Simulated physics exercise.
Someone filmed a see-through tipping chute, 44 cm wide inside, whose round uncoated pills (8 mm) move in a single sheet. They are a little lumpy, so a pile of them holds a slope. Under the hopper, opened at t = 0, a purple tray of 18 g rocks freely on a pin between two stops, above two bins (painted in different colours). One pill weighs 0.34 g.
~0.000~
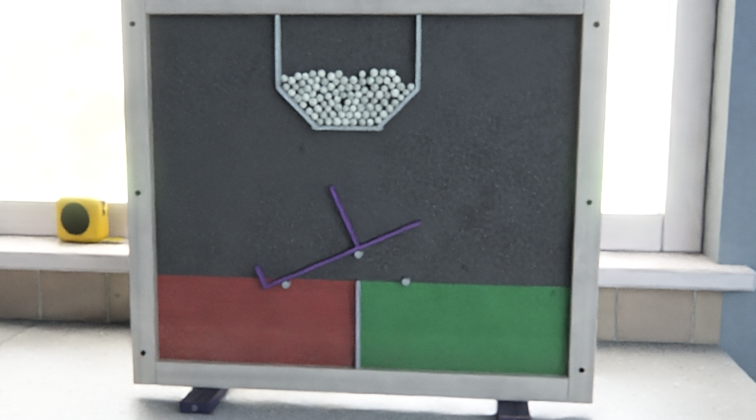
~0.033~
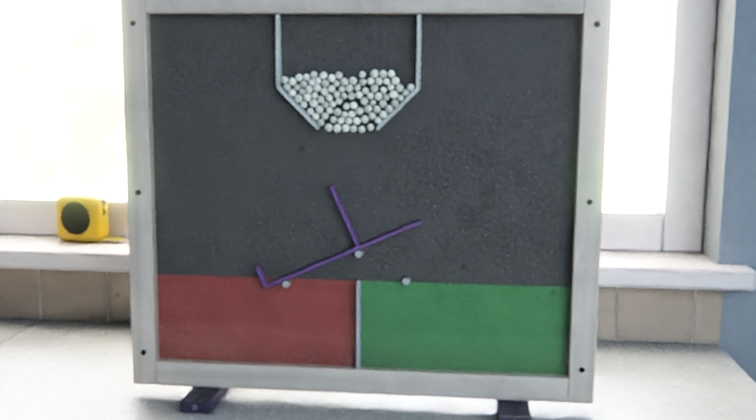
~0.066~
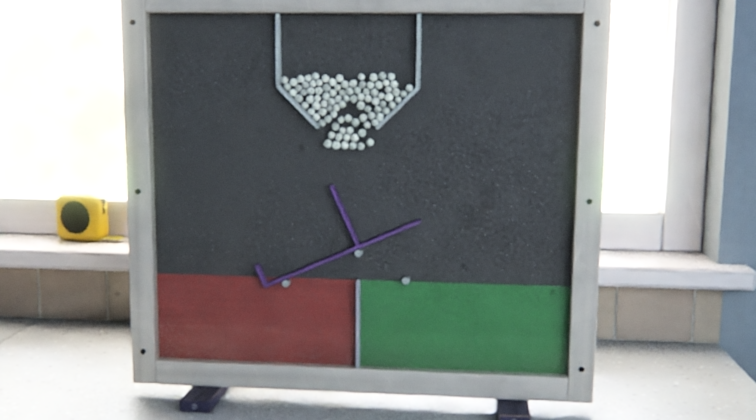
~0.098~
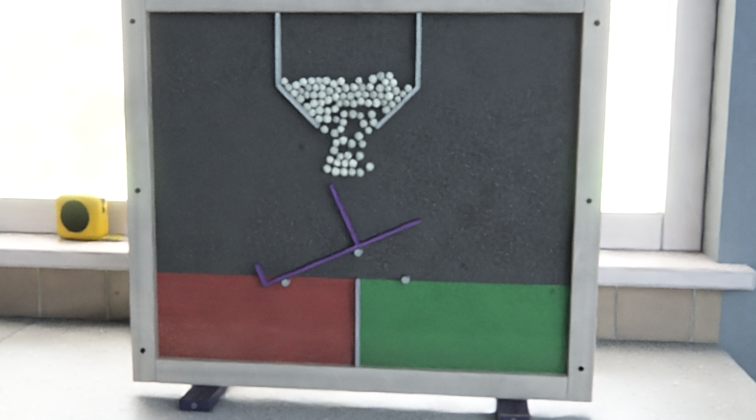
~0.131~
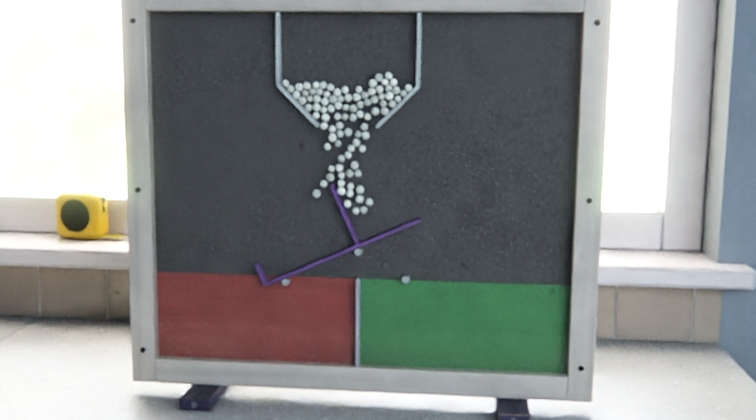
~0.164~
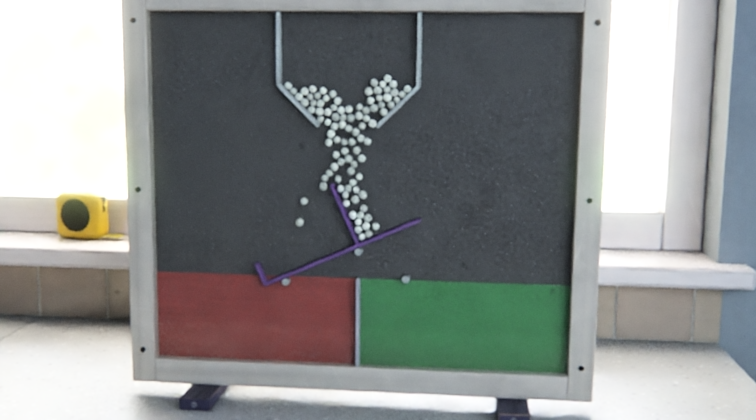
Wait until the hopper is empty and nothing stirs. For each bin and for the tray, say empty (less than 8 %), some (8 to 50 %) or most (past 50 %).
Green bin some, red bin empty, tray most.
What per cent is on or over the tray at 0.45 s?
Roughly 90 per cent.
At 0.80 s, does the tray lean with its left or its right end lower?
The left end.
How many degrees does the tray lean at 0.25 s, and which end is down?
Some 25° with the left end low.
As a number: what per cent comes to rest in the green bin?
Some 10 per cent.
After 0.25 s 75 % have left the hopper; tray left end down 24°; on or over it 75 %, past it to the left 0 %, to the right 0 %.
After 0.45 s 100 % have left the hopper; tray left end down 24°; on or over it 90 %, past it to the left 0 %, to the right 10 %.
After 0.80 s 100 % have left the hopper; tray left end down 24°; on or over it 85 %, past it to the left 5 %, to the right 10 %.
Settled by 1.8 s, green bin 10 %, red bin 5 %, tray 85 %; tray left end down 24°.
